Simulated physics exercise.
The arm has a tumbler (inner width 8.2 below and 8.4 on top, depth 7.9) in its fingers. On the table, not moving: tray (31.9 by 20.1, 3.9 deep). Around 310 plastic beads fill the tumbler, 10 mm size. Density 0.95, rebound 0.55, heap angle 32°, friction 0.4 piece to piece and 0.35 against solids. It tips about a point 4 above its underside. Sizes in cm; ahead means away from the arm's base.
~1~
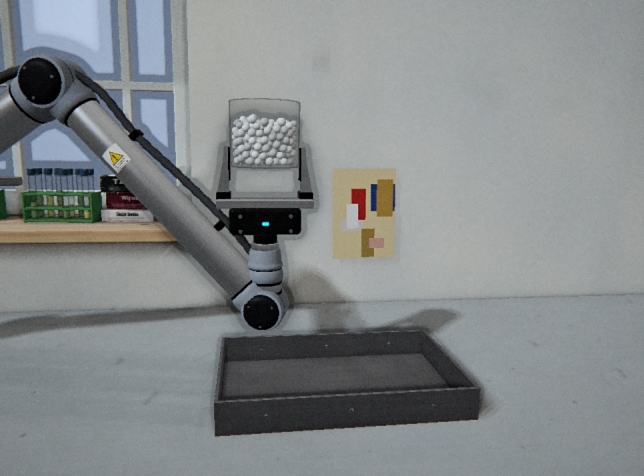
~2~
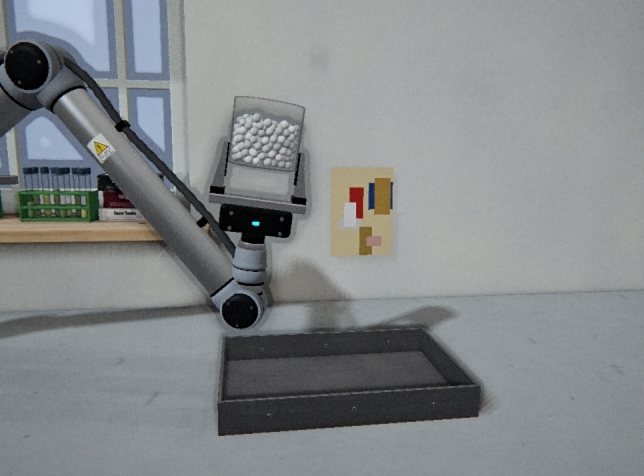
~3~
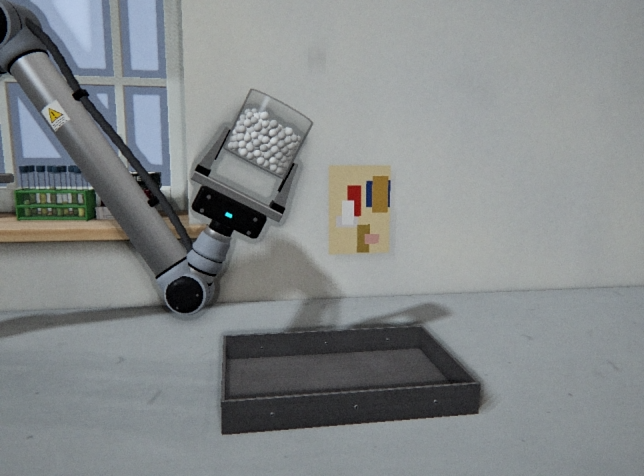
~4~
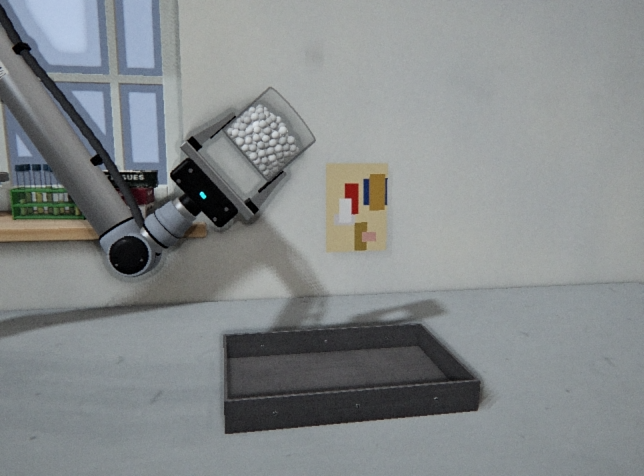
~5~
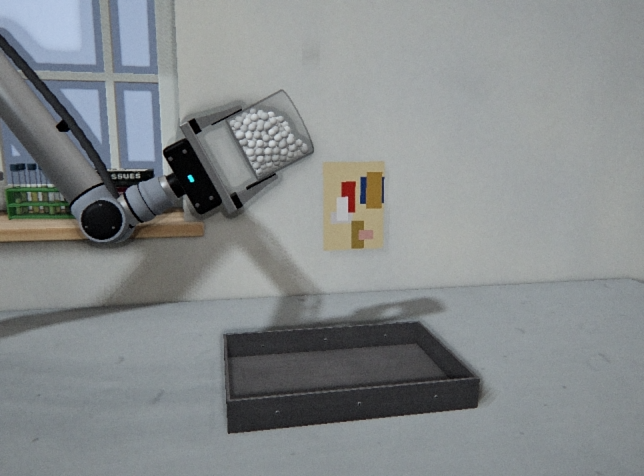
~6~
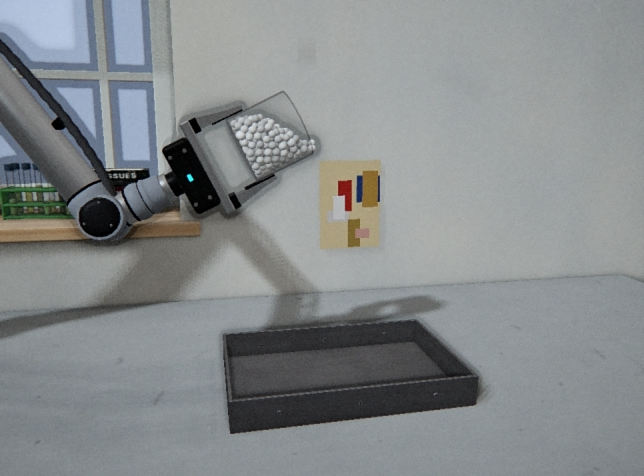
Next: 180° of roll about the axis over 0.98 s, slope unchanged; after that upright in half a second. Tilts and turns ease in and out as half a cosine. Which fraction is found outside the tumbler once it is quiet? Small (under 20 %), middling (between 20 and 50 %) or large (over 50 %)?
Share outside the tumbler: Small (under 20 %).
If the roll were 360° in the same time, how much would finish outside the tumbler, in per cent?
Then about 10 per cent.
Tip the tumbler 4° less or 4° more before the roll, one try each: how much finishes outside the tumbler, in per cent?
Some 5 and 15 per cent.
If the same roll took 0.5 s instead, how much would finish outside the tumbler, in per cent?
In that case some 5 per cent.
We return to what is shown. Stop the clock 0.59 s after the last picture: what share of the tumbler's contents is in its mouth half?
Some 35 per cent.
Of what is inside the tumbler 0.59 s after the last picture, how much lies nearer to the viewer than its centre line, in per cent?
Some 40 per cent.
Then, 0.59 s later, tipped 64°, highest piece 38 above the table; 304 in the tumbler, 3 in the tray, 3 in flight or on a rim.
Then, 1.18 s later, tipped 41°, highest piece 37 above the table; 291 in the tumbler, 14 in the tray, 5 in flight or on a rim.
Then, 1.68 s later, upright, highest piece 38 above the table; 291 in the tumbler, 18 in the tray, 1 on the table or floor.
Then, 2.38 s later, upright, highest piece 38 above the table; 291 in the tumbler, 18 in the tray, 1 on the table or floor.
At rest, 291 in the tumbler, 18 in the tray, 1 on the table or floor. That is 6 % outside the tumbler.
